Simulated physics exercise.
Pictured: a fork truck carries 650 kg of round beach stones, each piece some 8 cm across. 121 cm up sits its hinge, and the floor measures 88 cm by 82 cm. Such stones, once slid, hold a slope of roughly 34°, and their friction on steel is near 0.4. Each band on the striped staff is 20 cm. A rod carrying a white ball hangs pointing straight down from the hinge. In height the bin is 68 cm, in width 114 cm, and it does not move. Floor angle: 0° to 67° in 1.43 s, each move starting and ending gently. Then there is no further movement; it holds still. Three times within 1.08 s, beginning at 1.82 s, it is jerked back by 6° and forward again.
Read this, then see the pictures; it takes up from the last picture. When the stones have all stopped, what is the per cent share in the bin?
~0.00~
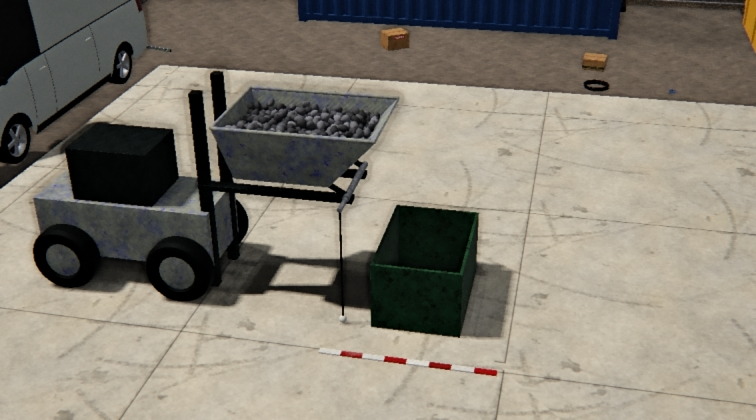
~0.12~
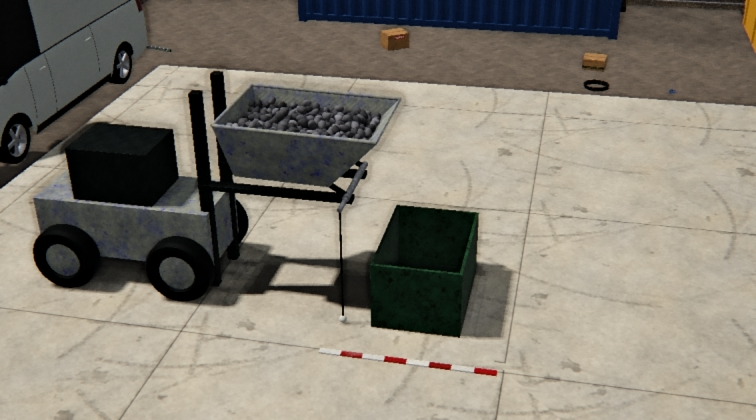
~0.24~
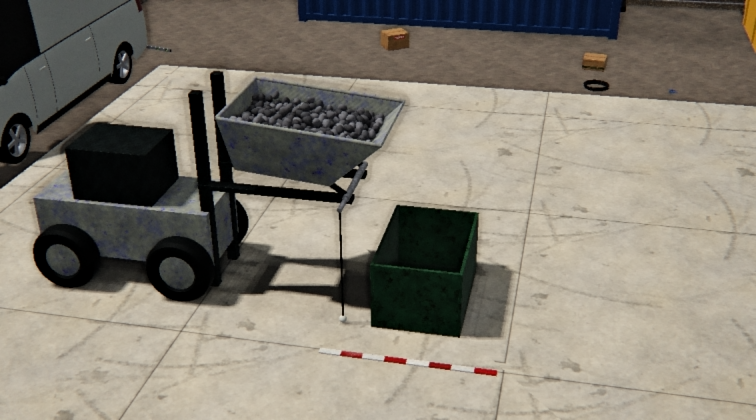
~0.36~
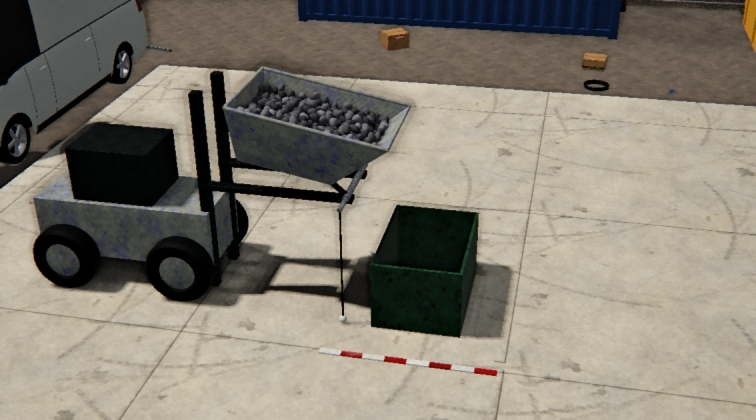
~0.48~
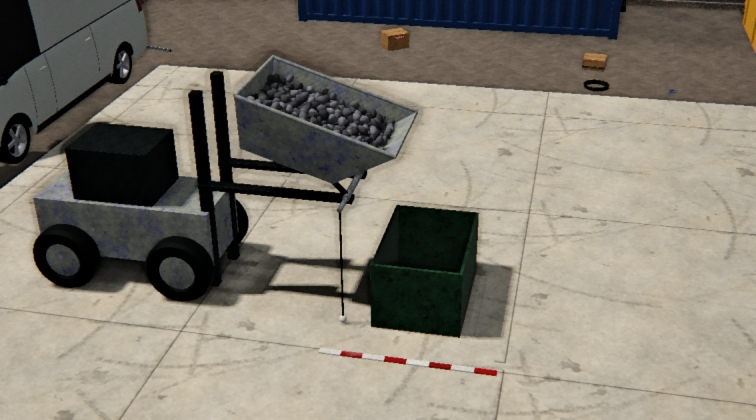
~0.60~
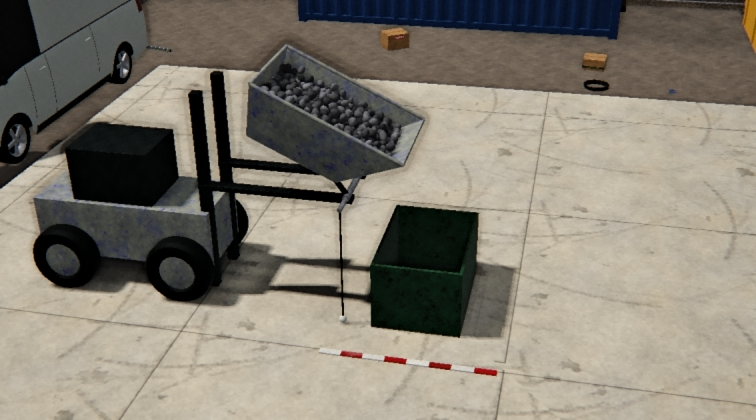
The share is about 25 per cent.
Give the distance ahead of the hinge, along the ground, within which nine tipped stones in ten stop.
Around 230 centimetres.
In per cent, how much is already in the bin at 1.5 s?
15 per cent, give or take.
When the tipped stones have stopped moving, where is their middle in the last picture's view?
Middle at around (516, 303), I'd say.
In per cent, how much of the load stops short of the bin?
About 0 per cent.
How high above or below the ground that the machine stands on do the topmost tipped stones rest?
About 24 cm above it.
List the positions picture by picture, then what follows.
Lip at (375, 142), floor tilted 0°, highest stones at (313, 116), in the first frame.
Lip at (377, 143), floor tilted 1°, highest stones at (306, 115); the stones move at 0.3 m/s on average, in the second frame.
The skip is at 5°, its lip at (381, 146); the top of the load is at (289, 109); the stones move at 0.5 m/s on average, in the third frame.
Lip at (388, 151), floor tilted 11°, highest stones at (280, 98); the stones move at 0.6 m/s on average, in the fourth frame.
The skip is at 18°, its lip at (396, 157); the top of the load is at (274, 86); the stones move at 0.7 m/s on average, in the fifth frame.
The skip is at 25°, its lip at (404, 166); the top of the load is at (282, 76); the stones move at 0.8 m/s on average, in the sixth frame.
After 1.1 s the floor is at 56°; 100 % in the skip; the foremost stones are at (427, 172).
After 1.5 s the floor is at 67°; 70 % in the skip, 15 % in the bin, 16 % beside or beyond the bin; the foremost stones are at (497, 270).
After 3.3 s the floor is at 67°; 0 % in the skip, 24 % in the bin, 76 % beside or beyond the bin; the foremost stones are past the picture's edge.
After 6.0 s the floor is at 67°; 0 % in the skip, 23 % in the bin, 77 % beside or beyond the bin; the foremost stones are past the picture's edge.
